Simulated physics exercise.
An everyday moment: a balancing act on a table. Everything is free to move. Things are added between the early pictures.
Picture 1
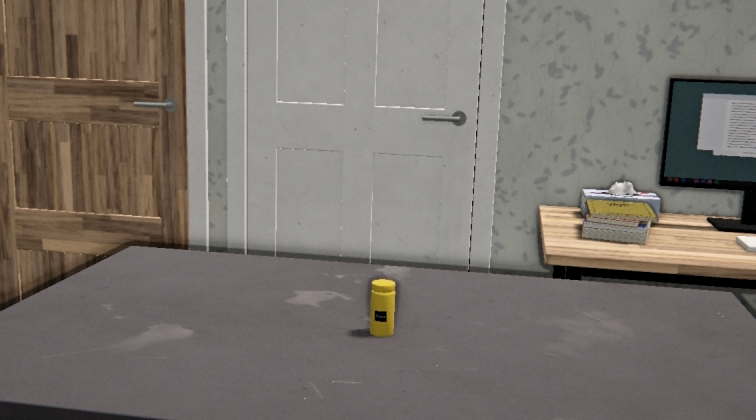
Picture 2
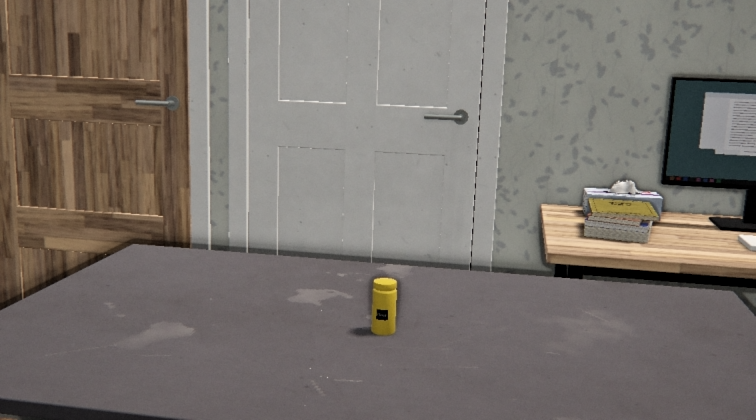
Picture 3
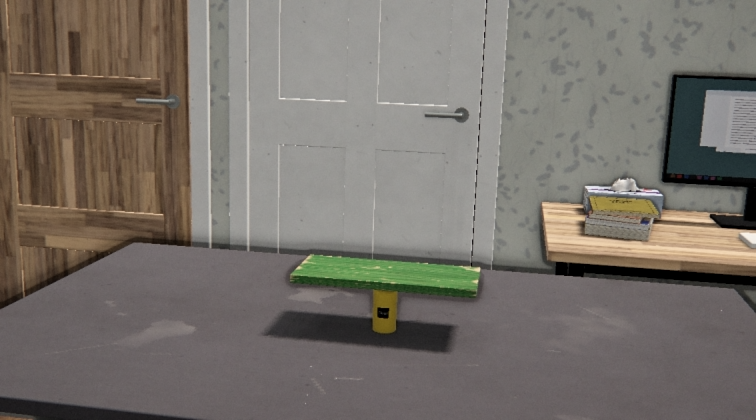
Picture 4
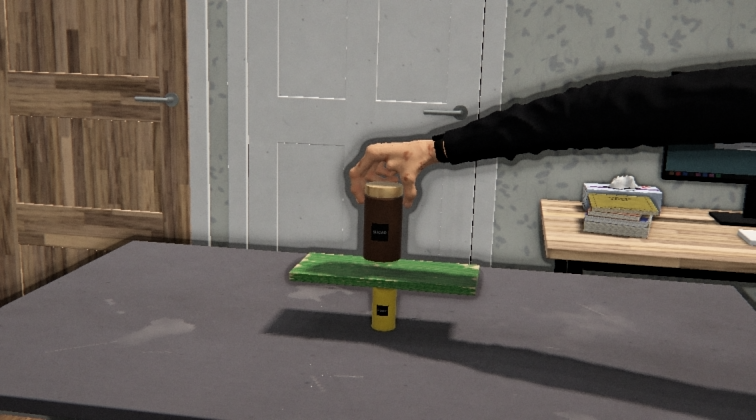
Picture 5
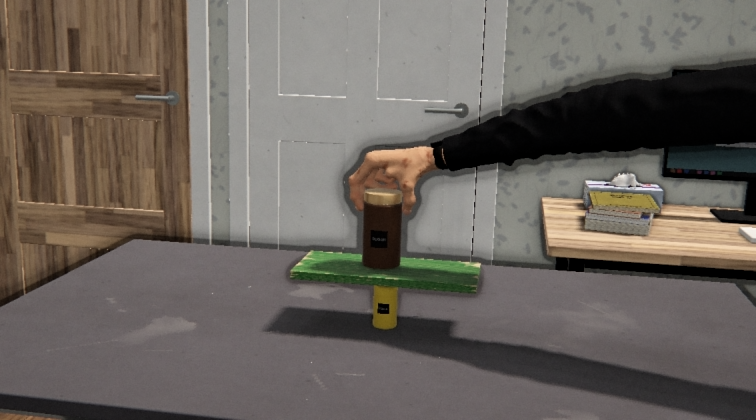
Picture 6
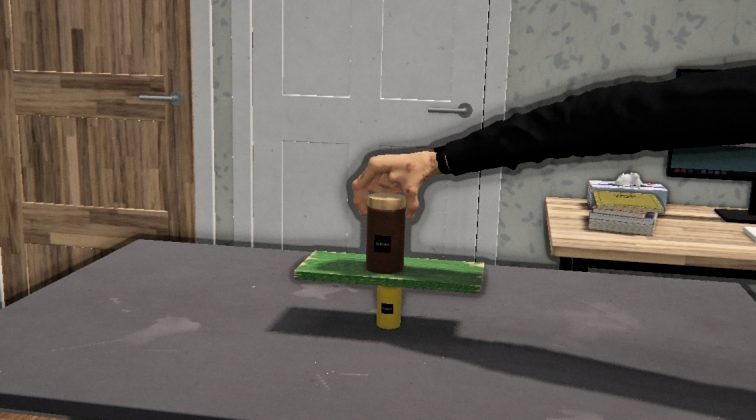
On a dark tabletop, a green board appears balanced across a small yellow jar, and a hand lowers a brown jar onto it.
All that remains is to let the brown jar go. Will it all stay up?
The stack holds.
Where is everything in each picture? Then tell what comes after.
In the first picture, the last thing is not in view yet.
In the second picture, the last thing is not in view yet.
In the third picture, the last thing is not in view yet; green board (388, 275).
In the fourth picture, coming down; brown jar (383, 221); green board (387, 273).
In the fifth picture, coming down; brown jar (382, 228); green board (388, 271).
In the sixth picture, set down, still held; brown jar (386, 233); green board (392, 271).
Then, 0.20 s later than the last frame, all is still.
Then, 0.60 s later than the last frame, brown jar resting near (386, 233).
When it is over, all 3 as before. End places, in pixels of the last picture, brown jar near (386, 233). The stack stays up.
